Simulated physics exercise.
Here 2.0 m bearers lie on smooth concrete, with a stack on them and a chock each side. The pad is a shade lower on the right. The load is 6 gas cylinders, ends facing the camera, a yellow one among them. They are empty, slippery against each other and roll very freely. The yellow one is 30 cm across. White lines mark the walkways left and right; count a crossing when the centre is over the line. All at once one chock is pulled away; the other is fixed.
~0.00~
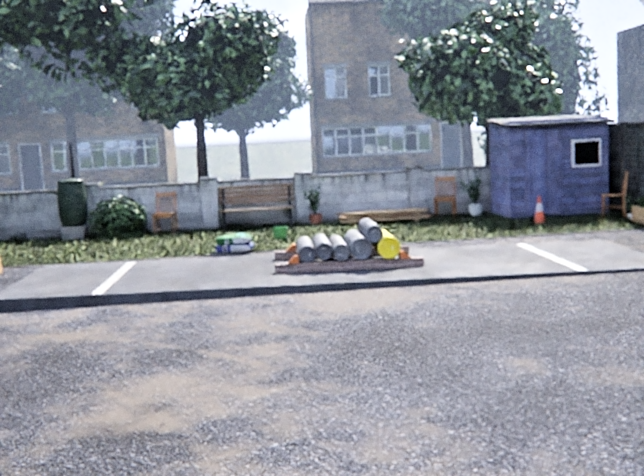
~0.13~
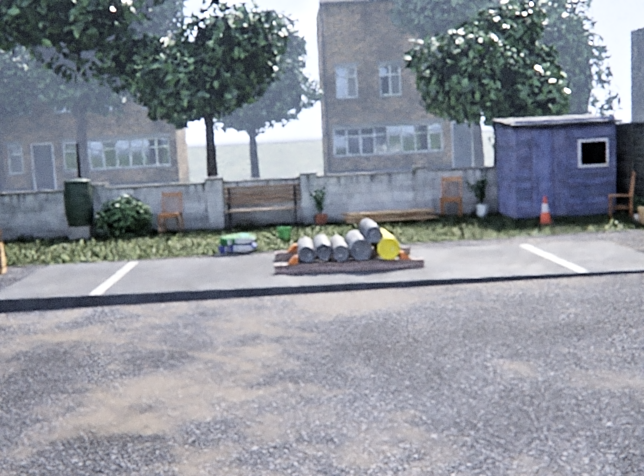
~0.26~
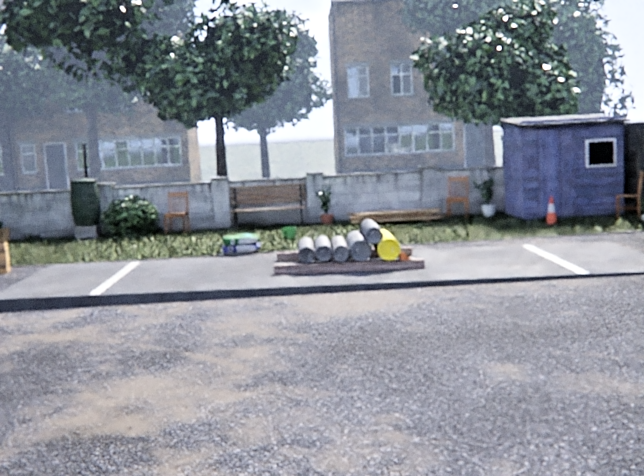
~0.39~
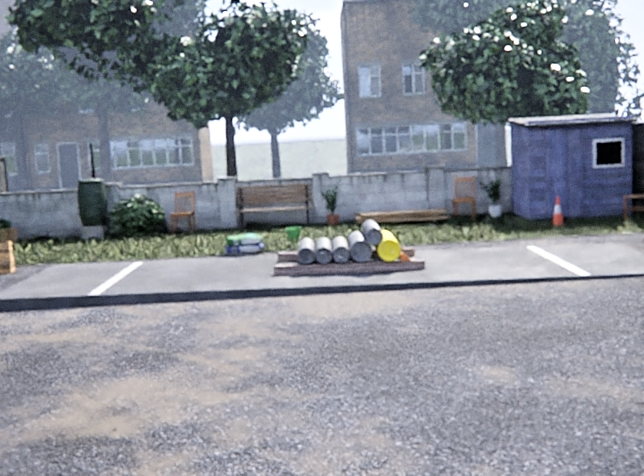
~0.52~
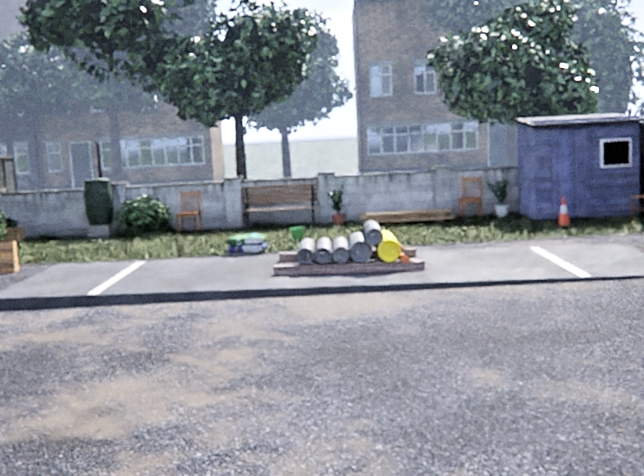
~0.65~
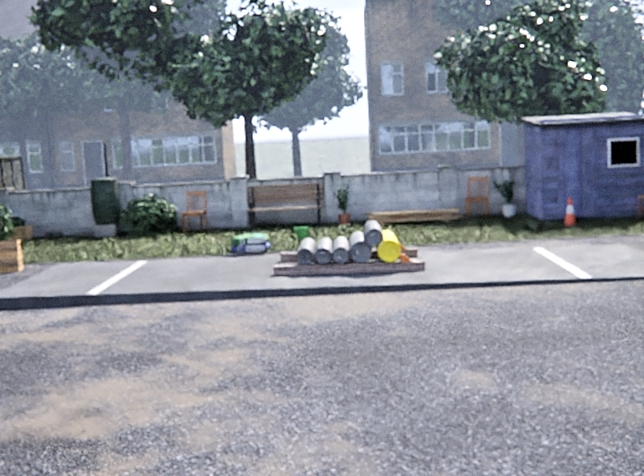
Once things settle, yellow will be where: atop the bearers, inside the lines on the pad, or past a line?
The yellow one comes to rest atop the bearers.
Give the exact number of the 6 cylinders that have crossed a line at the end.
In all, 0.
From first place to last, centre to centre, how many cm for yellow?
Yellow 0.
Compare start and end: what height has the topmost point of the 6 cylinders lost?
Roughly 0 cm.
By 1.0 s, yellow is on the bearers, 45 cm from the bearers' right end; 0 of 6 have crossed.
Finally (1.4 s), yellow is on the bearers, 45 cm from the bearers' right end; 0 of 6 have crossed.
